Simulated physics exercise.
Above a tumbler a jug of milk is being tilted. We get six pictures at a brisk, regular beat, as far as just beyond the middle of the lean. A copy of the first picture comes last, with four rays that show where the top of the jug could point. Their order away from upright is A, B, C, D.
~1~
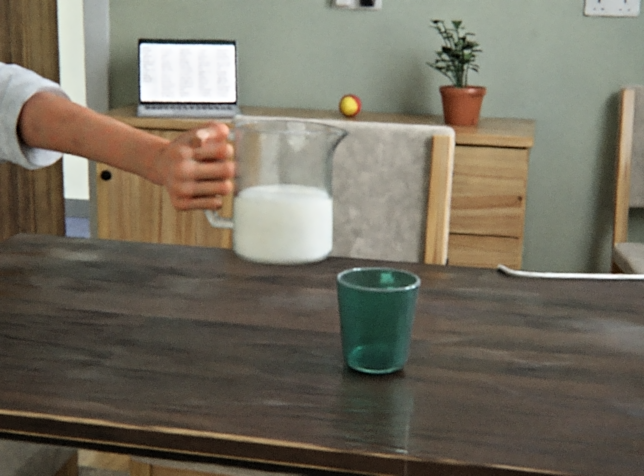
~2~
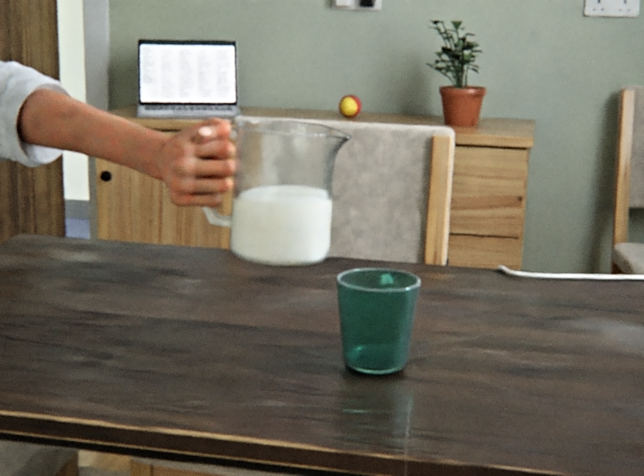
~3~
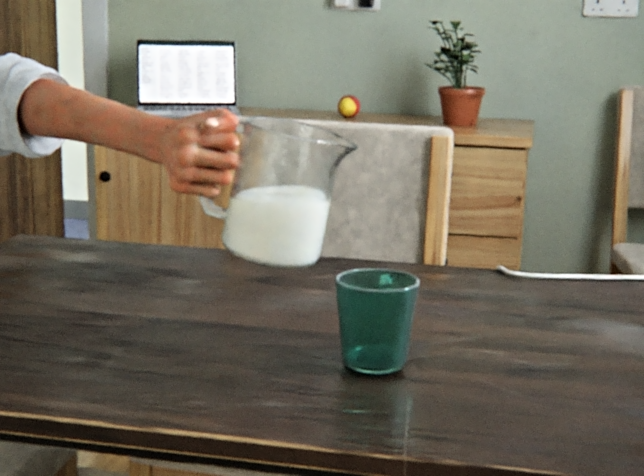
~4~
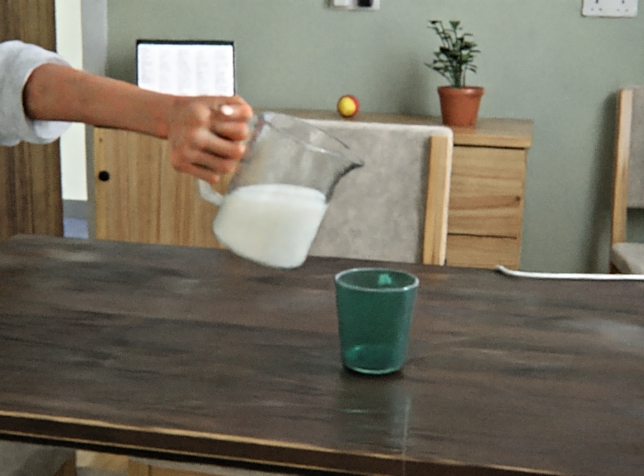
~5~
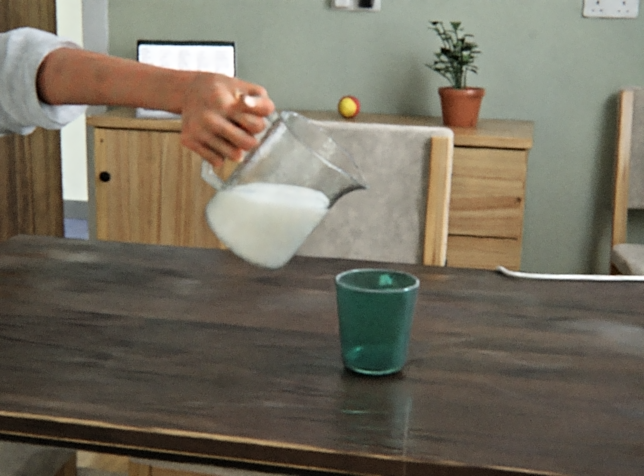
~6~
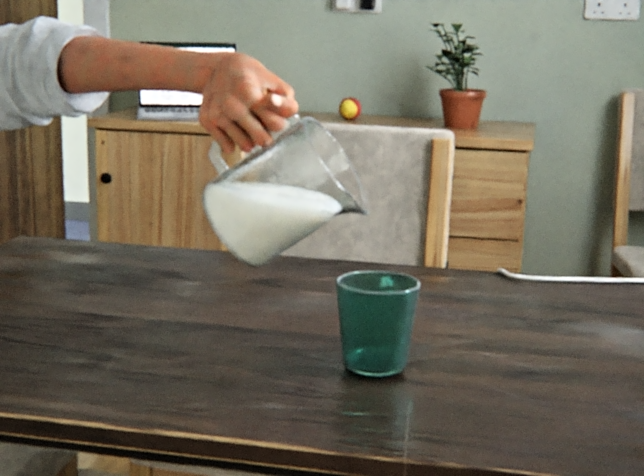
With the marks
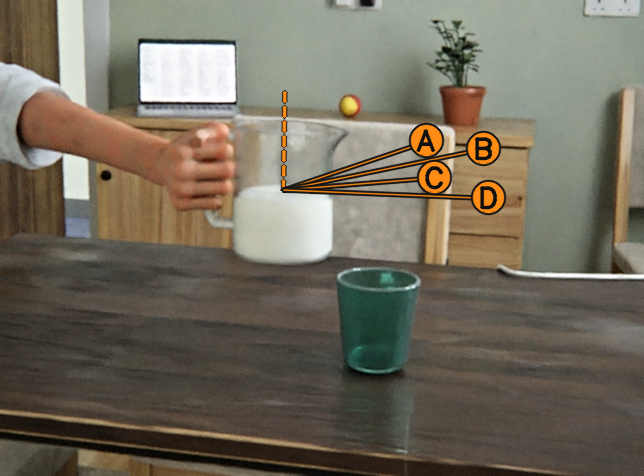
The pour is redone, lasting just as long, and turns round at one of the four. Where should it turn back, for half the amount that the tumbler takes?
It is B.
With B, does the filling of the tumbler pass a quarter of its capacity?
Yes, clearly.
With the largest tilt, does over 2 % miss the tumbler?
Yes.
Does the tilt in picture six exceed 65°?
No, it does not.
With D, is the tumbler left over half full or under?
Over.
On the marked copy, A at (410, 147); B at (467, 152); C at (417, 179); D at (471, 197).
Choosing A, the tumbler ends with about 34 % of what it can hold.
Choosing B, the tumbler ends with about 51 % of what it can hold; 3 % of the milk is spilt.
Choosing C, the tumbler ends with about 69 % of what it can hold; 6 % of the milk is spilt.
Choosing D, the tumbler ends with about 82 % of what it can hold; 11 % of the milk is spilt.
